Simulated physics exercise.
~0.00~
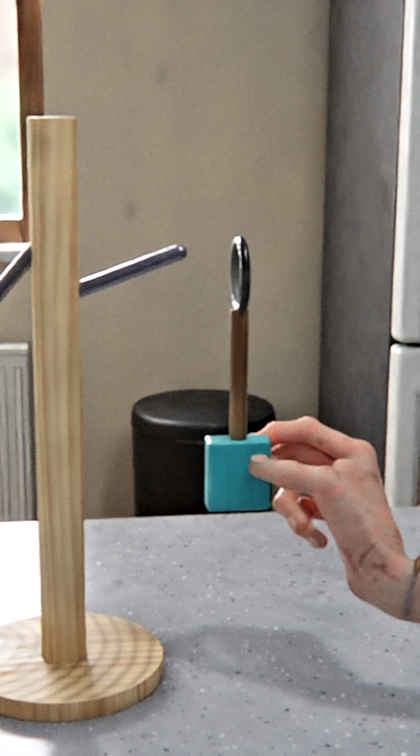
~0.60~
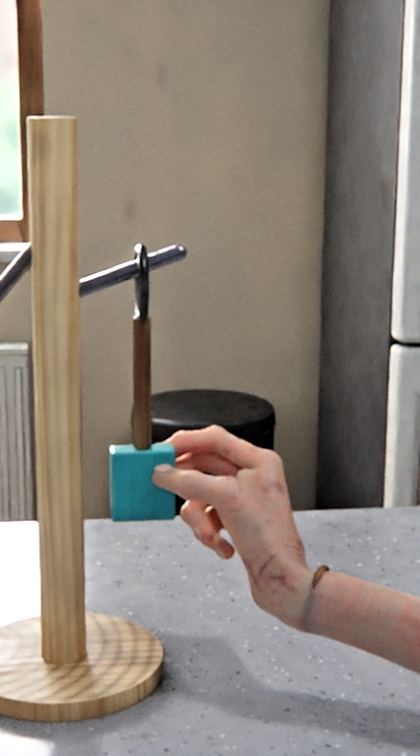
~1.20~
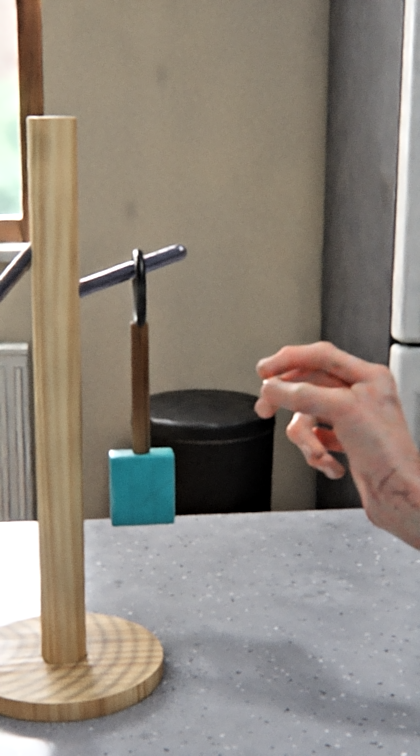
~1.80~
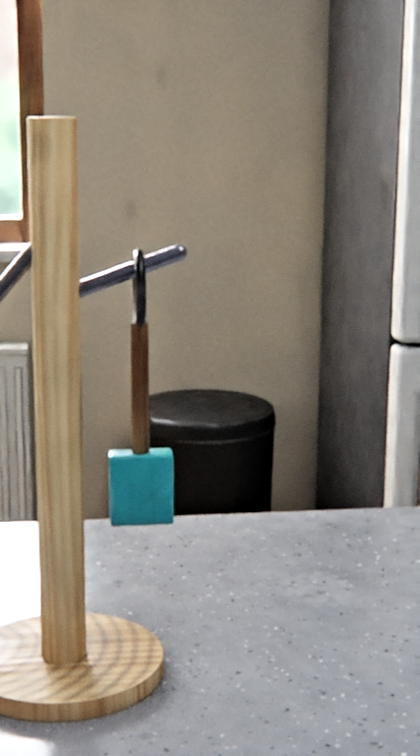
On a grey speckled counter, a hand hangs a turquoise brush on a peg stand and withdraws.
